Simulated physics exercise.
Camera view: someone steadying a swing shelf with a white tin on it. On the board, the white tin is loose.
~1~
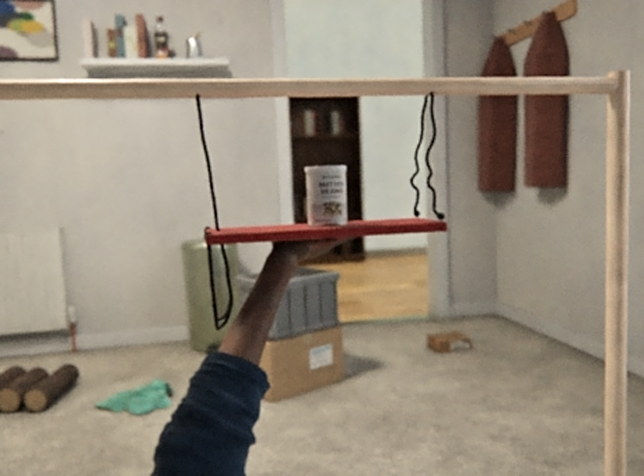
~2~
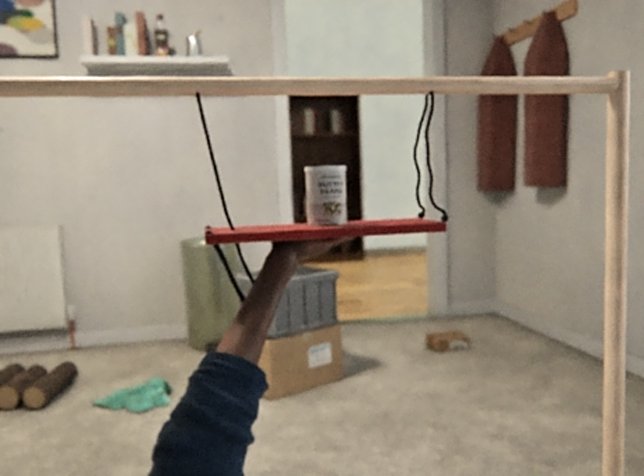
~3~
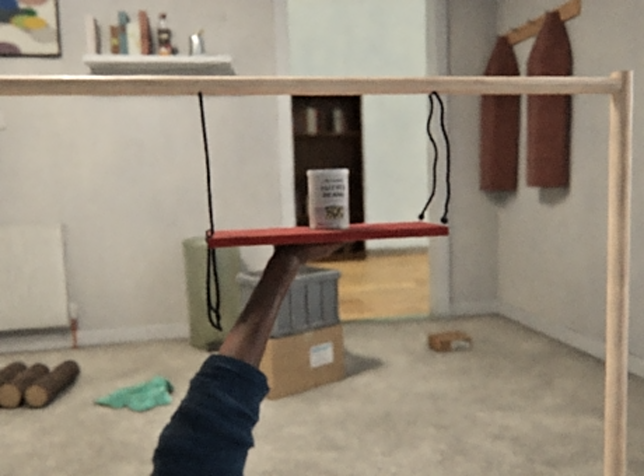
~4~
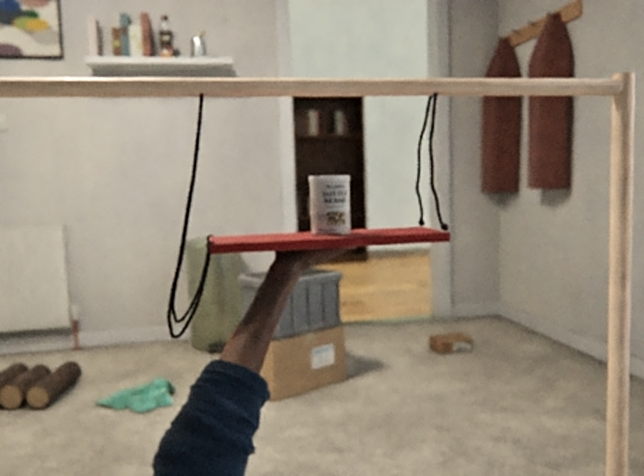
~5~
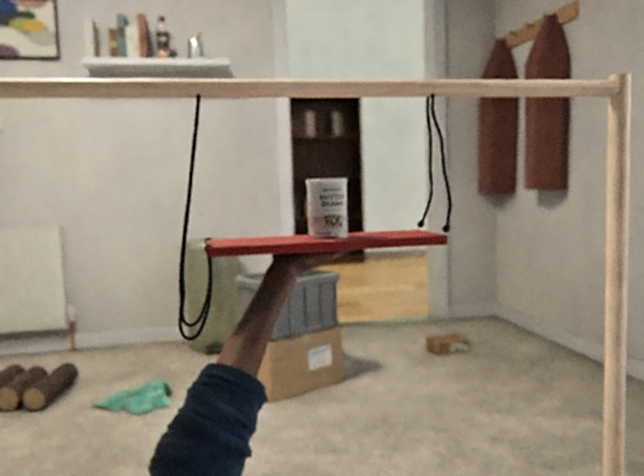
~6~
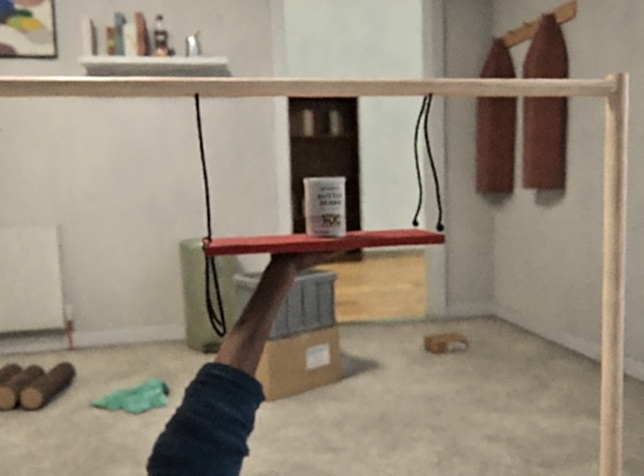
In a carpeted room, a hand steadies a red hanging shelf holding a white tin, barely moving.
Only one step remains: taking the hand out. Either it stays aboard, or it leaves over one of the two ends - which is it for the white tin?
Spills off leftward.
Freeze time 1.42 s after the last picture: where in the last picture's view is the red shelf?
Near (377, 316).
Then, 0.78 s on from there, board tipped 48° down to the left; tin on the floor.
In the end, board tipped 48° down to the left; tin on the floor. The white tin drops leftwards.
